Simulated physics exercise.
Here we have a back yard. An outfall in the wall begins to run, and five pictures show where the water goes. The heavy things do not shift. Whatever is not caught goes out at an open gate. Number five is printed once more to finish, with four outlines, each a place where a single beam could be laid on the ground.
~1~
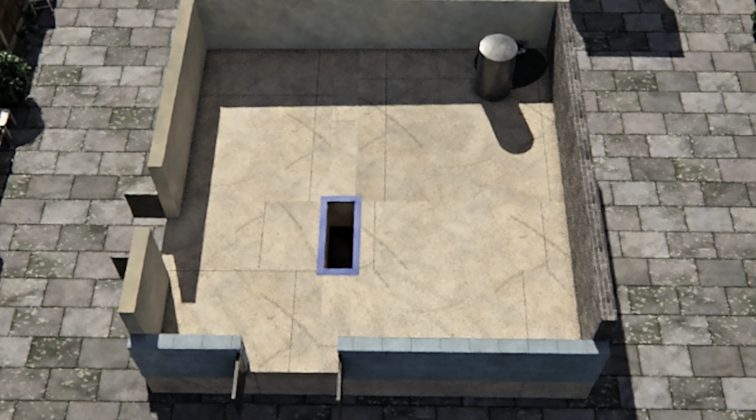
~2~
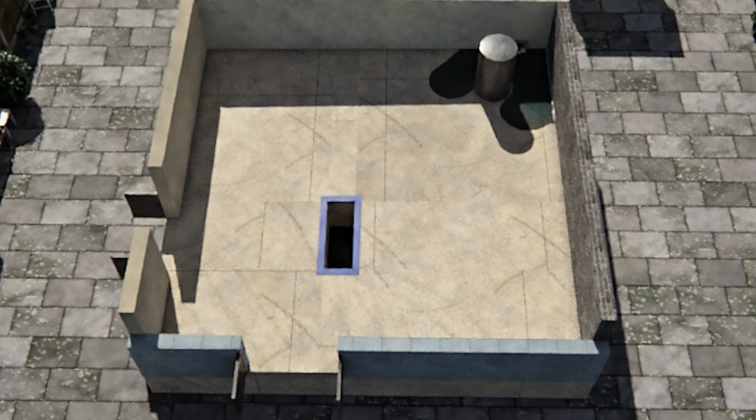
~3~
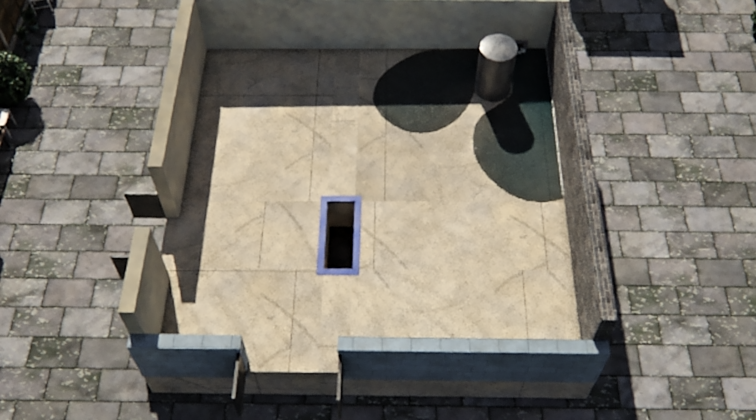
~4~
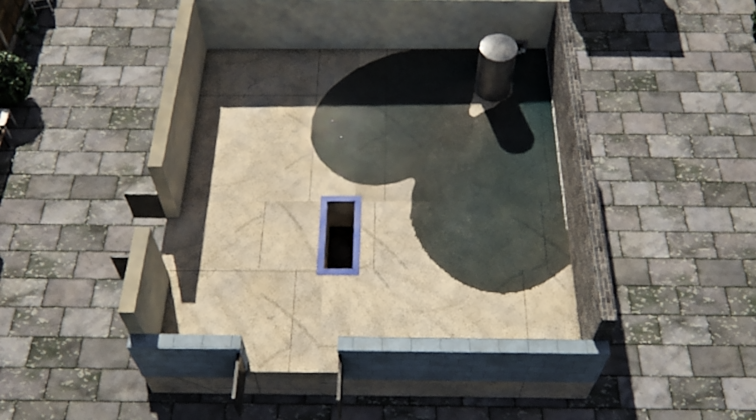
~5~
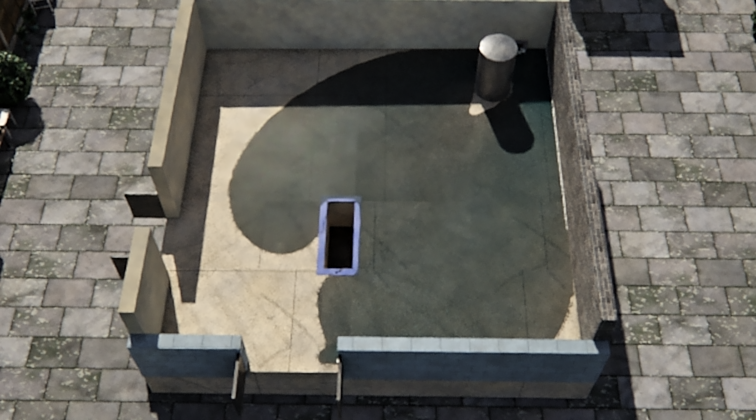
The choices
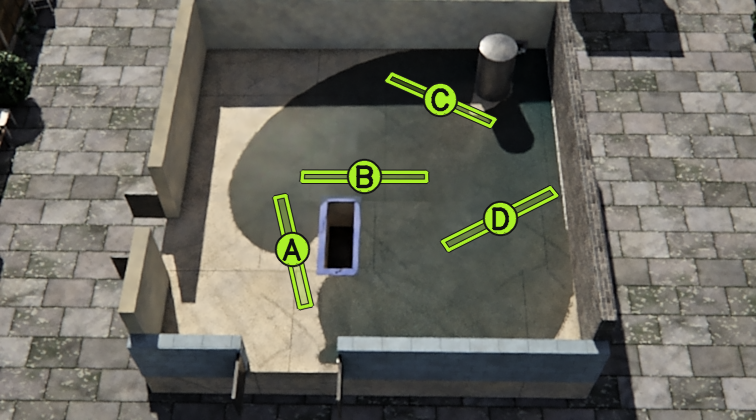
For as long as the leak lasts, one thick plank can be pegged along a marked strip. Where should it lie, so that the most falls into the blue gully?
Take D.
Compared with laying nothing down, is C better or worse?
Position C is worse.
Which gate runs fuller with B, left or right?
More leaves on the right.
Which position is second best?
It is A.
In lime, A from (280, 196) to (305, 306); B from (302, 176) to (426, 176); C from (389, 77) to (492, 122); D from (445, 245) to (553, 191).
For position A, about 25 % of the stream goes into the blue gully, about 74 % out by the gates.
For position B, about 6 % of the stream goes into the blue gully, about 93 % out by the gates.
For position C, about 8 % of the stream goes into the blue gully, about 91 % out by the gates.
For position D, about 42 % of the stream goes into the blue gully, about 57 % out by the gates.
